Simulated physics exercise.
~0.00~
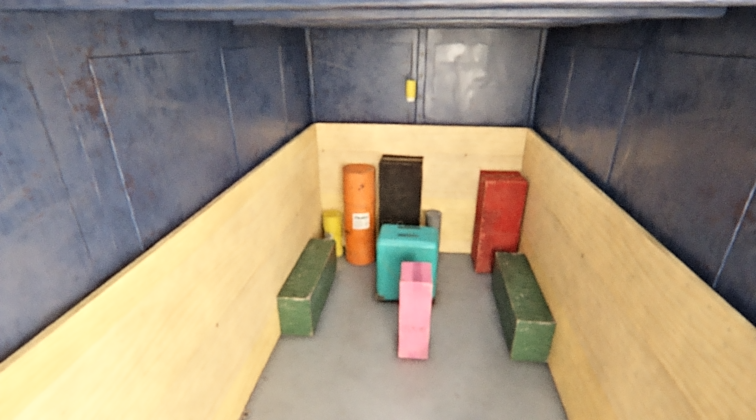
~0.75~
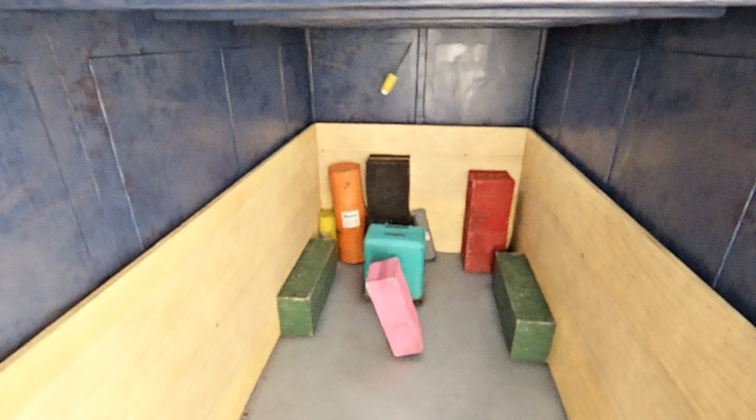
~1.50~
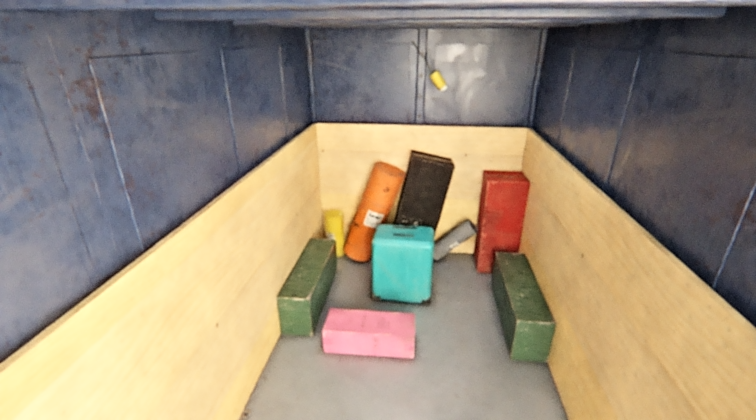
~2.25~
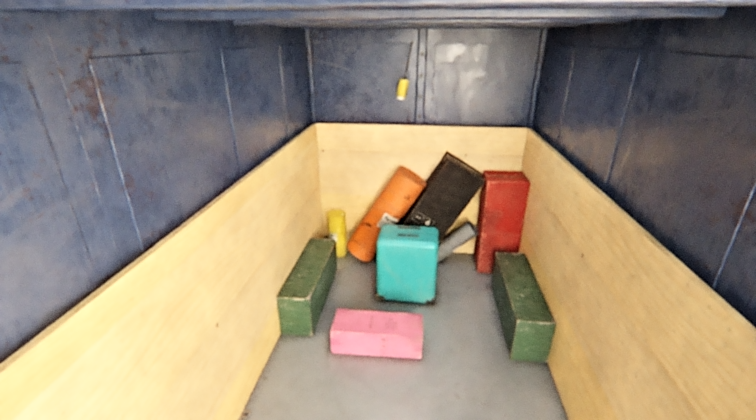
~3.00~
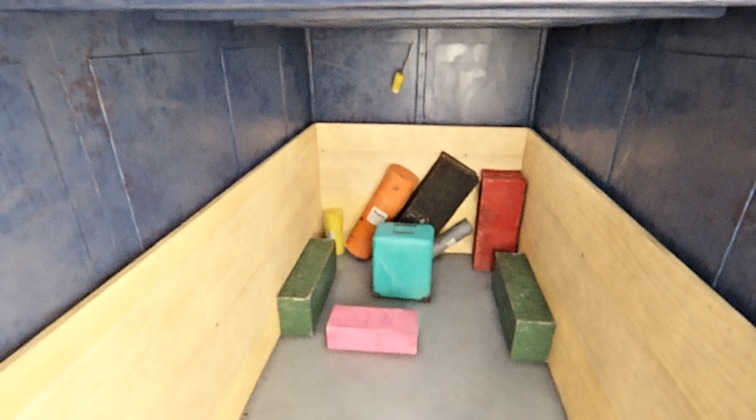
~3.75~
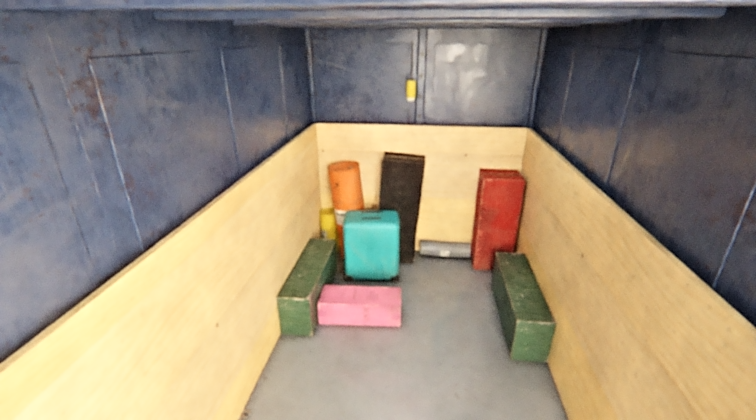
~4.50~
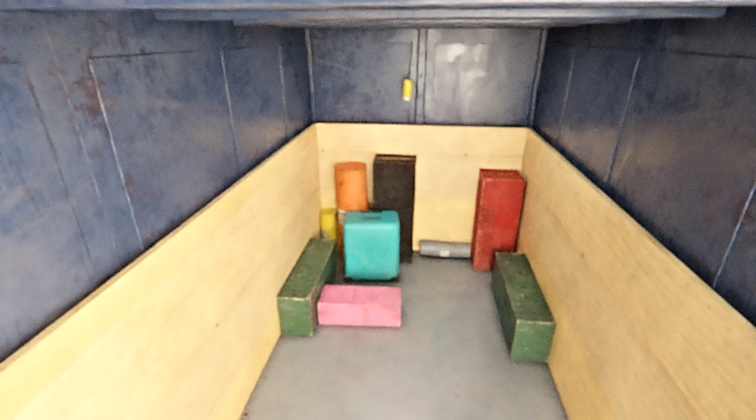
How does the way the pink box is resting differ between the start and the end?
At the start the pink box stands upright in front of the turquoise case, and at the end it lies on its side on the floor.
